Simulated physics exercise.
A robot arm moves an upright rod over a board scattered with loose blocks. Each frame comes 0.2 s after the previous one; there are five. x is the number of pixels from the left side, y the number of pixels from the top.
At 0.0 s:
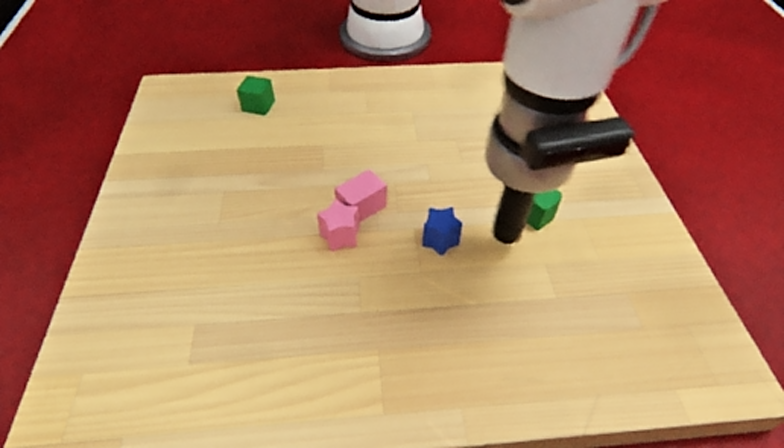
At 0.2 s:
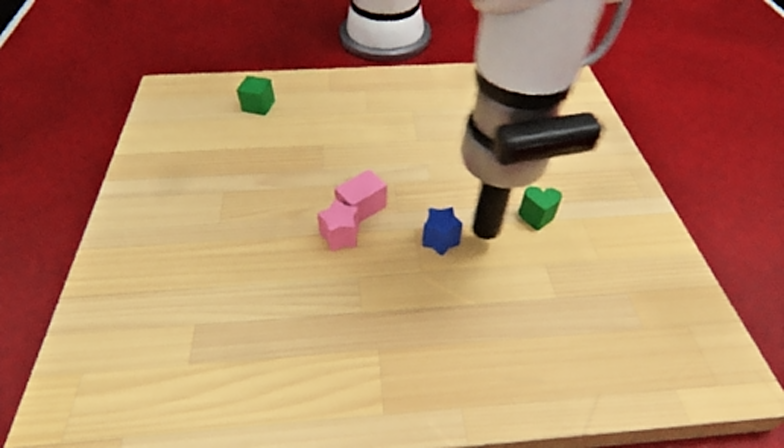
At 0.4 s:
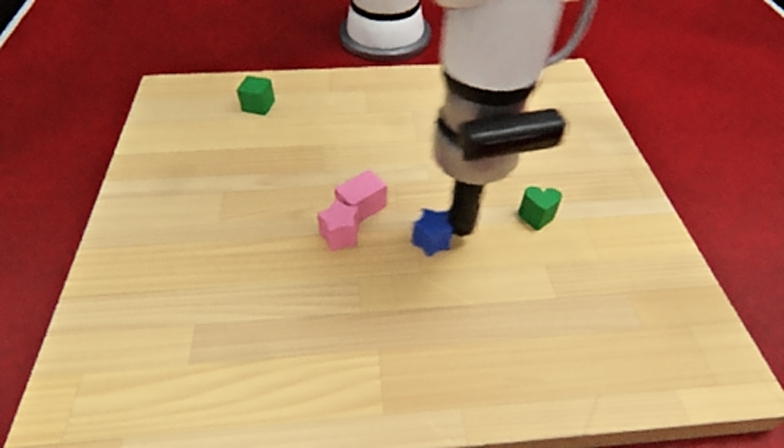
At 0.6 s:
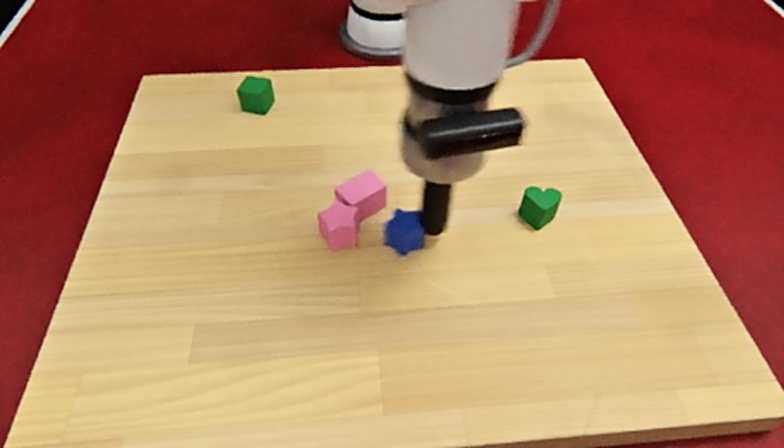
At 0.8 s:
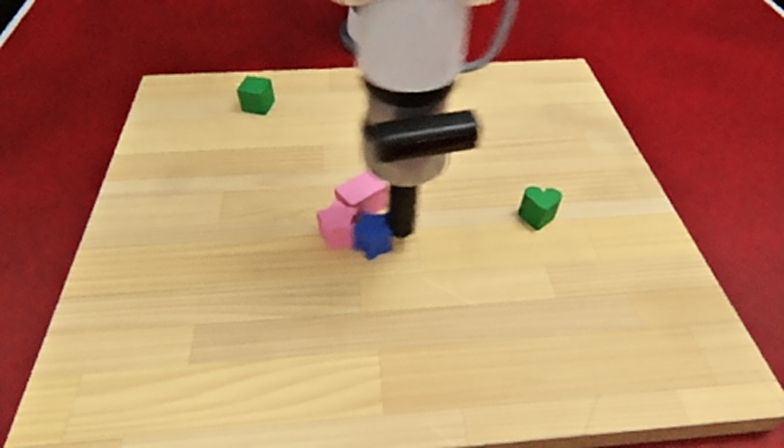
On a wooden board, a robot arm's rod pushes a blue star left to the pink blocks.
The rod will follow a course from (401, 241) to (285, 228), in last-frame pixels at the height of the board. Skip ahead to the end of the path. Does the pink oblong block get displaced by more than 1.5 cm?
In short: No.
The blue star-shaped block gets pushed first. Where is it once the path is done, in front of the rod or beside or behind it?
At the end of the path, the rod has already lost the blue star-shaped block, which lies beside or behind it.
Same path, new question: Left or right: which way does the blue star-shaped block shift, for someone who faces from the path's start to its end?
Out to the left.
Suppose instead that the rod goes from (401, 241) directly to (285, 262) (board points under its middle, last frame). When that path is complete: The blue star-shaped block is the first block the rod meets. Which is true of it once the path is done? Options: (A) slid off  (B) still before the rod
It's B.
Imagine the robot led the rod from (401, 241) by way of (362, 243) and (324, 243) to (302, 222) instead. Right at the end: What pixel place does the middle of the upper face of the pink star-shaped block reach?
Put as a pixel place, it's (268, 202).
On the path given first. One third of the way, rod at (360, 224); pink star-shaped block at (305, 213), turned 15° clockwise; blue star-shaped block at (333, 227), turned 20° anticlockwise.
Two thirds of the way, rod at (321, 219); pink star-shaped block at (287, 215), turned 60° clockwise; blue star-shaped block at (313, 235), turned 65° anticlockwise.
At the end, rod at (282, 215); pink star-shaped block at (250, 215), turned 40° clockwise; pink oblong block unmoved; blue star-shaped block at (312, 235), turned 75° anticlockwise.
